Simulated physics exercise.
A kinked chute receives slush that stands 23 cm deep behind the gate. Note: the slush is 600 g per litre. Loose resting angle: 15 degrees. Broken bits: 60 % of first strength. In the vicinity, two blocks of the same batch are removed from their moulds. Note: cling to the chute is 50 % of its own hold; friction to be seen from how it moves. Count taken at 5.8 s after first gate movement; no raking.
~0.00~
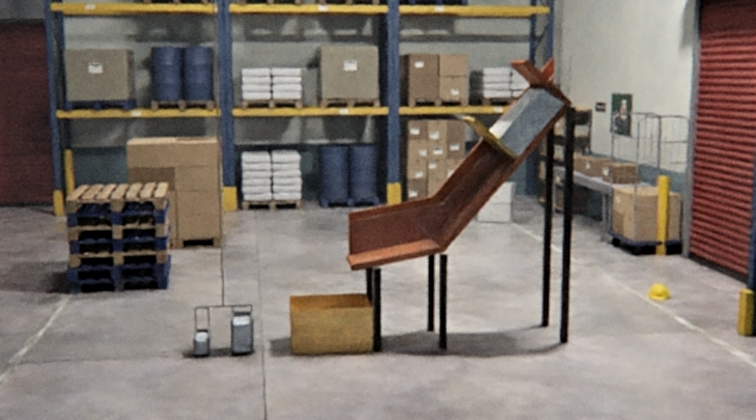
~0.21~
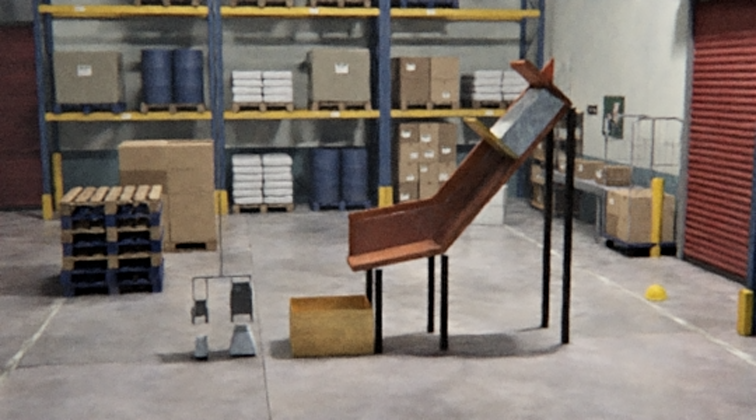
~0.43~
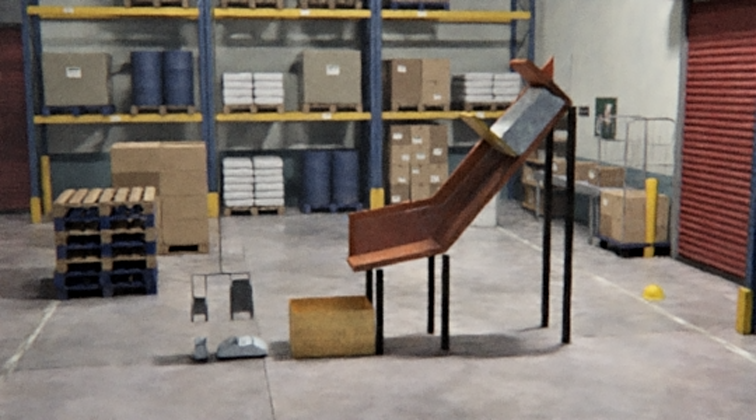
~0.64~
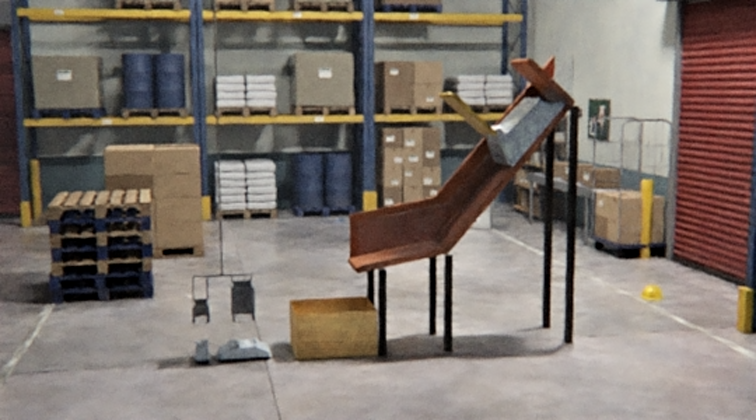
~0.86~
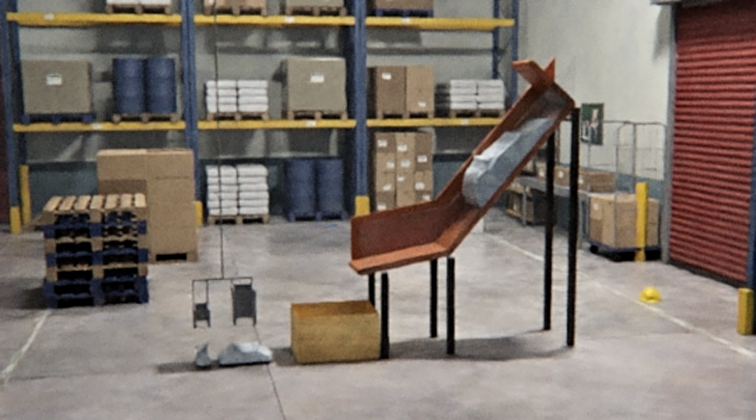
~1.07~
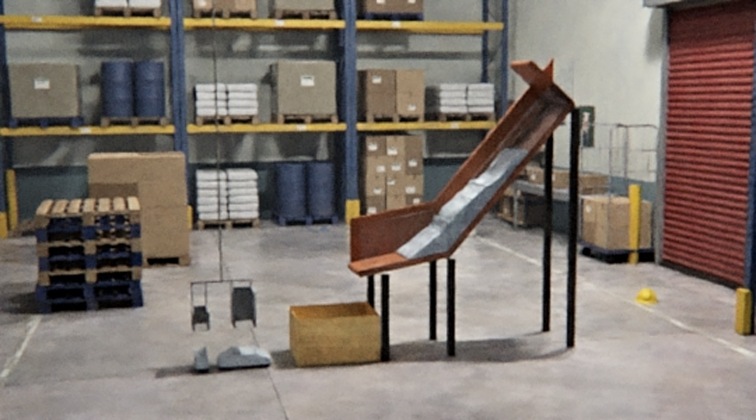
A chute holds grey slush as two small blocks slump, then slush slides down.
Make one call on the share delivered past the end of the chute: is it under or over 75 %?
My call: Over.
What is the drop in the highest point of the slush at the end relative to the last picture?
About 80.5 cm.
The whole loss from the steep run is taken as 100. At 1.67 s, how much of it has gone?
Close to 100 percent.
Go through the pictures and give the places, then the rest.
The first picture shows leading edge of the slush at (500, 136); blocks stand 12 cm, 24 cm (left to right).
The second picture shows leading edge of the slush at (501, 137); blocks stand 11 cm, 19 cm (left to right).
The third picture shows leading edge of the slush at (501, 135); blocks stand 11 cm, 11 cm (left to right).
The fourth picture shows leading edge of the slush at (497, 129); blocks stand 11 cm, 10 cm (left to right).
The fifth picture shows leading edge of the slush at (477, 194); blocks stand 11 cm, 10 cm (left to right).
The sixth picture shows leading edge of the slush at (409, 257); blocks stand 11 cm, 10 cm (left to right).
After 1.67 s, none is on the steep run, 53 % on the flatter one and 47 % past the end.
After 2.38 s, none is on the steep run, 11 % on the flatter one and 89 % past the end.
After 3.09 s, none is on the steep run, 11 % on the flatter one and 89 % past the end.
After 3.80 s, none is on the steep run, 11 % on the flatter one and 89 % past the end.
After 6.23 s, at the end, none is on the steep run, 11 % on the flatter one and 89 % past the end.
